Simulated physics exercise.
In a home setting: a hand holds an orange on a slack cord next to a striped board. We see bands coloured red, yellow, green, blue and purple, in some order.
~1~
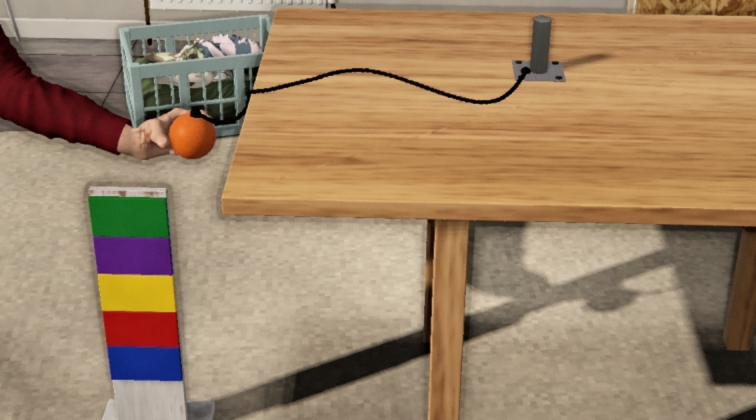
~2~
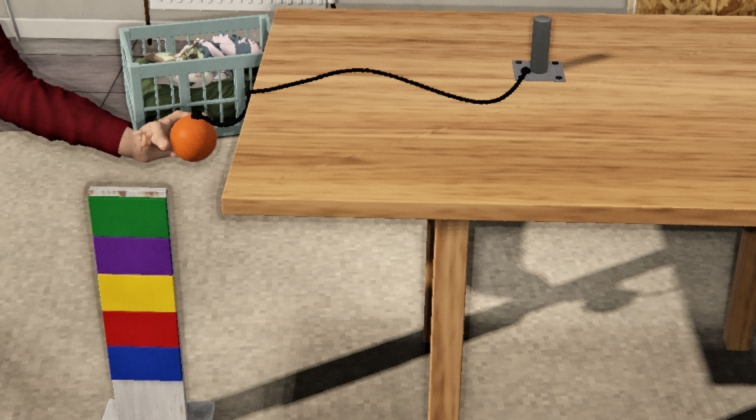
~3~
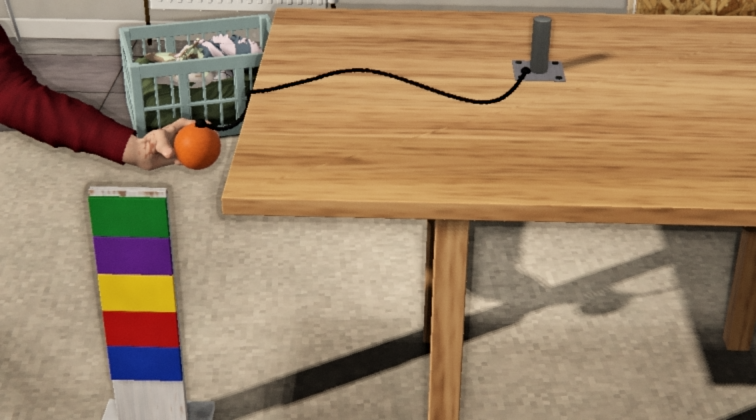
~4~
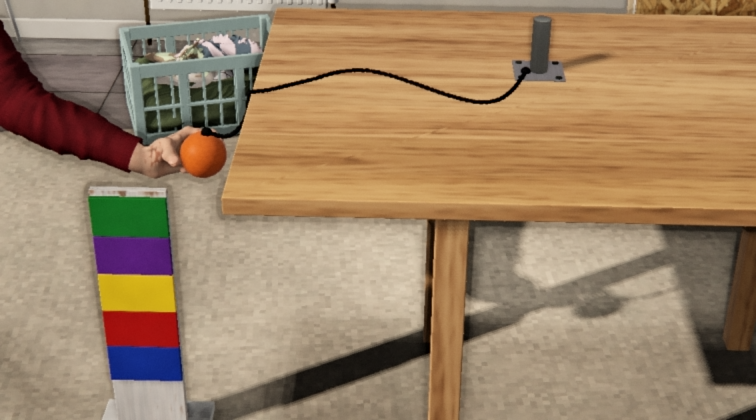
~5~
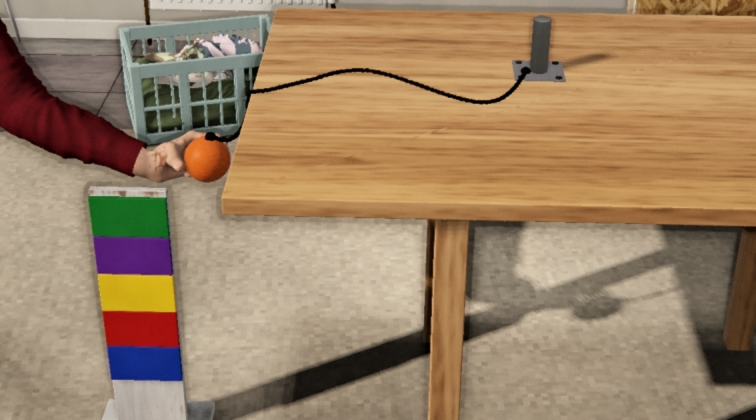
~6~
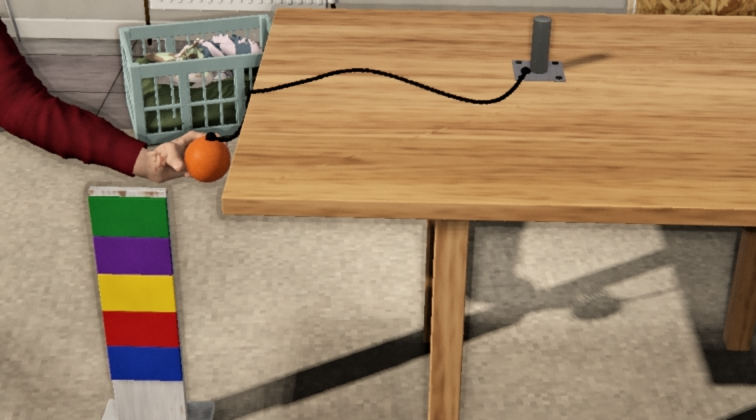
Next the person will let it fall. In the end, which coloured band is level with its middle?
The purple band.
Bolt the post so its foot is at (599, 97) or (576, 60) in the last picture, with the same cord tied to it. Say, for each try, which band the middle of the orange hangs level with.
Taking the two spots in turn: Green, then green.
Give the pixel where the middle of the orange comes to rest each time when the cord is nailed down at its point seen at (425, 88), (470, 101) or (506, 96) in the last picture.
The pixel places are (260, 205), (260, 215) and (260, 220), one per try.
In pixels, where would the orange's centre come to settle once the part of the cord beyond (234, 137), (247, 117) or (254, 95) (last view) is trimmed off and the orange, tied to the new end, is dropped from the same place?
In turn, (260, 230) for the first, (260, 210) for the second and (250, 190) for the third.
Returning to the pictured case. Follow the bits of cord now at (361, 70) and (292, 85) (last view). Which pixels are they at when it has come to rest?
To (293, 90) for the first and to (251, 132) for the second.
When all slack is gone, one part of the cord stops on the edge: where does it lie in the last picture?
Pixel (322, 77) or thereabouts.
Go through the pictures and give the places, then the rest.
In the first picture, orange (192, 136); green (129, 219); purple (133, 257); yellow (137, 294); red (141, 330); blue (145, 365).
In the second picture, orange (193, 139); cord through (516, 86) (461, 99) (398, 78) (328, 75) (259, 92).
In the third picture, orange (197, 146).
In the fourth picture, orange (203, 155); cord through (516, 86) (461, 99) (398, 78) (328, 75) (259, 92).
In the fifth picture, orange (207, 159).
In the sixth picture, orange (207, 159); cord through (516, 86) (461, 99) (398, 78) (328, 75) (259, 92).
Soon after, orange near (233, 245); level with purple.
After that, orange near (280, 253); level with purple.
In the end, orange near (255, 257); level with purple. Its centre hangs level with the purple band.
